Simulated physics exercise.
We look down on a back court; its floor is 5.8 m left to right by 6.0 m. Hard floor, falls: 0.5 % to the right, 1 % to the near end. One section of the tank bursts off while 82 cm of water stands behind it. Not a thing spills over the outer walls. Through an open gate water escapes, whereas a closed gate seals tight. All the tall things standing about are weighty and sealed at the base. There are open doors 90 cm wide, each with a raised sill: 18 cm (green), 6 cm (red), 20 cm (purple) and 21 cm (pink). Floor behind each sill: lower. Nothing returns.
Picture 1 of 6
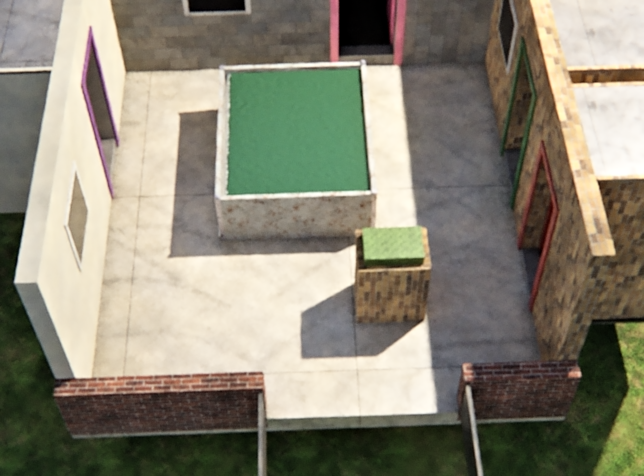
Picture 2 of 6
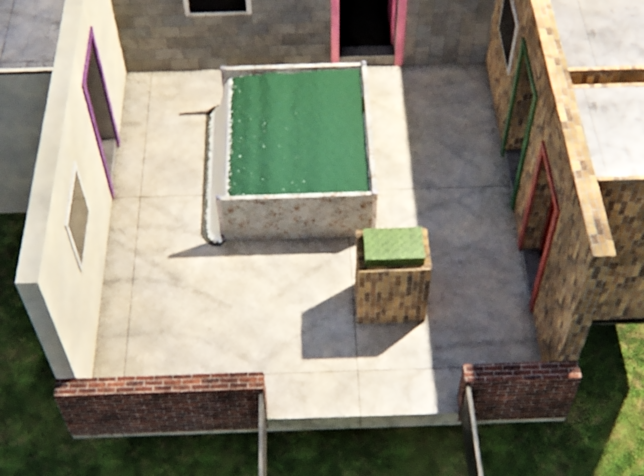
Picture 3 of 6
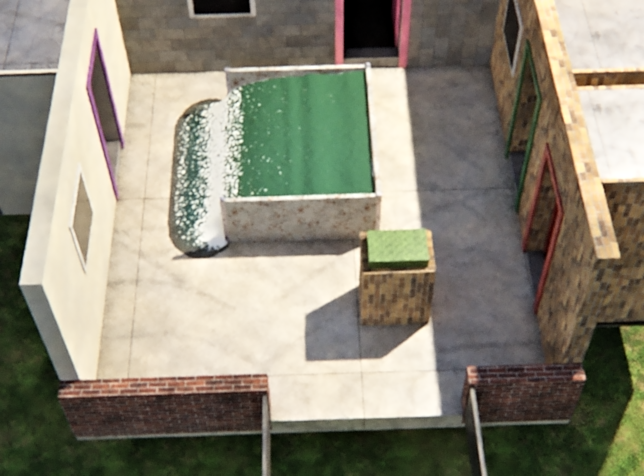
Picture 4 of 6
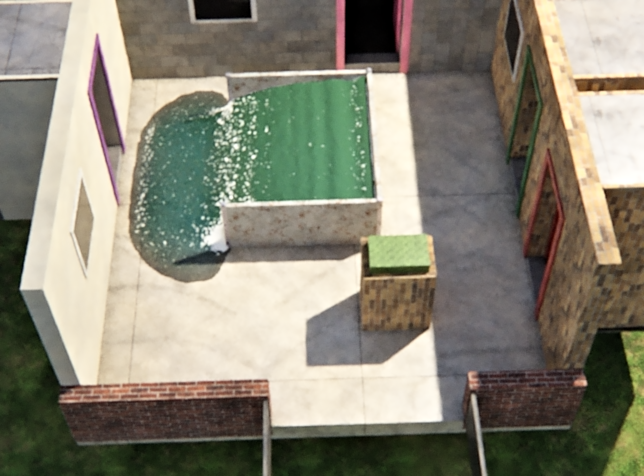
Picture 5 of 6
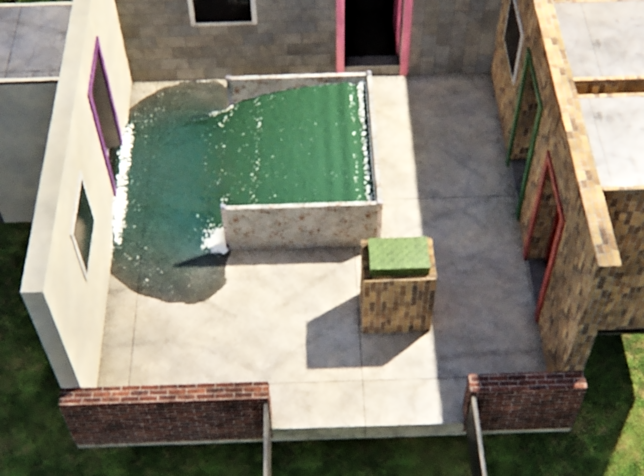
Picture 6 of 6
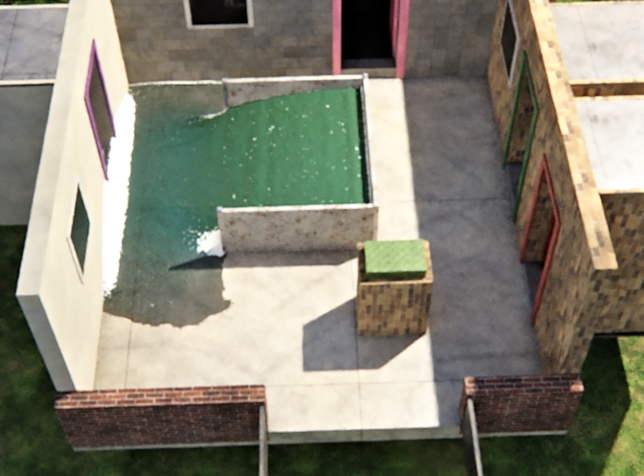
To begin with, a walled tank of green water stands whole on a pale court floor, near a small brick block with a green top. Its left side gives way, and foaming water pours out leftward in a rounded sheet, which then reaches the left wall and spreads along it toward the viewer.
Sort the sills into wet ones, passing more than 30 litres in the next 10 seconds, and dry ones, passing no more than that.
Green door: Dry; red door: Wet; purple door: Wet; pink door: Dry.
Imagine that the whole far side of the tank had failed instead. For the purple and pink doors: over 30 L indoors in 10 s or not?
Then: Purple not over, pink past it.
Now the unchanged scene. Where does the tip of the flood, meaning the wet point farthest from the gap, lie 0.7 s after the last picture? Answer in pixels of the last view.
Somewhere near pixel (91, 420).
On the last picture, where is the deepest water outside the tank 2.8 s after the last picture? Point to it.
Look around (486, 77).
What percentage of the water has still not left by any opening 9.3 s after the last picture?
72 %.
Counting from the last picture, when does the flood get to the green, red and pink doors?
Green = 3.2 s, red = 3.2 s, pink = 1.8 s.
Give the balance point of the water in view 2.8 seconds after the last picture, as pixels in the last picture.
At about (235, 209).
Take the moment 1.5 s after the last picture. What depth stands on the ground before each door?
Depths: Green door 0 cm, red door 0 cm, purple door 43 cm, pink door 0 cm.
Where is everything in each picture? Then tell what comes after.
In the first picture, the tank at (294, 131) is whole and still, 82 cm deep.
In the second picture, the front is at a hidden place, 1.3 m from the gap at (226, 157); 0.6 m2 of floor is under water; 82 cm left at the back of the tank.
In the third picture, water pours out at (230, 162) and has run 1.5 m, to (193, 252); typically 14 cm deep outside, 82 cm at the tank's back.
In the fourth picture, the front is at (183, 99), 1.9 m from the gap at (232, 169); 4.1 m2 of floor is under water; 78 cm left at the back of the tank.
In the fifth picture, water pours out at (232, 172) and has run 2.2 m, to (144, 290); typically 12 cm deep outside, 70 cm at the tank's back.
In the sixth picture, the front is at (104, 304), 2.7 m from the gap at (228, 175); 7.0 m2 of floor is under water; 71 cm left at the back of the tank.
Then, 0.7 s after the last picture water covers 25 % of the floor and is deepest (57 cm) near (117, 190); green door not reached, red door not reached, purple door 57 cm at the sill, 184 L in, pink door not reached.
Then, 1.5 s after the last picture water covers 35 % of the floor and is deepest (48 cm) near (91, 420); green door not reached, red door not reached, purple door 43 cm at the sill, 380 L in, pink door not reached.
Then, 2.8 s after the last picture water covers 70 % of the floor and is deepest (44 cm) near (486, 77); green door not reached, red door not reached, purple door 23 cm at the sill, 471 L in, pink door 6 cm at the sill, 0 L in.
Then, 5.3 s after the last picture water covers 95 % of the floor and is deepest (26 cm) near (459, 383); green door 7 cm at the sill, 0 L in, red door 14 cm at the sill, 20 L in, purple door 10 cm at the sill, 477 L in, pink door 7 cm at the sill, 0 L in.
Then, 9.3 s after the last picture water covers 100 % of the floor and is deepest (16 cm) near (91, 420); green door 12 cm at the sill, 0 L in, red door 8 cm at the sill, 99 L in, purple door 9 cm at the sill, 477 L in, pink door 3 cm at the sill, 0 L in.
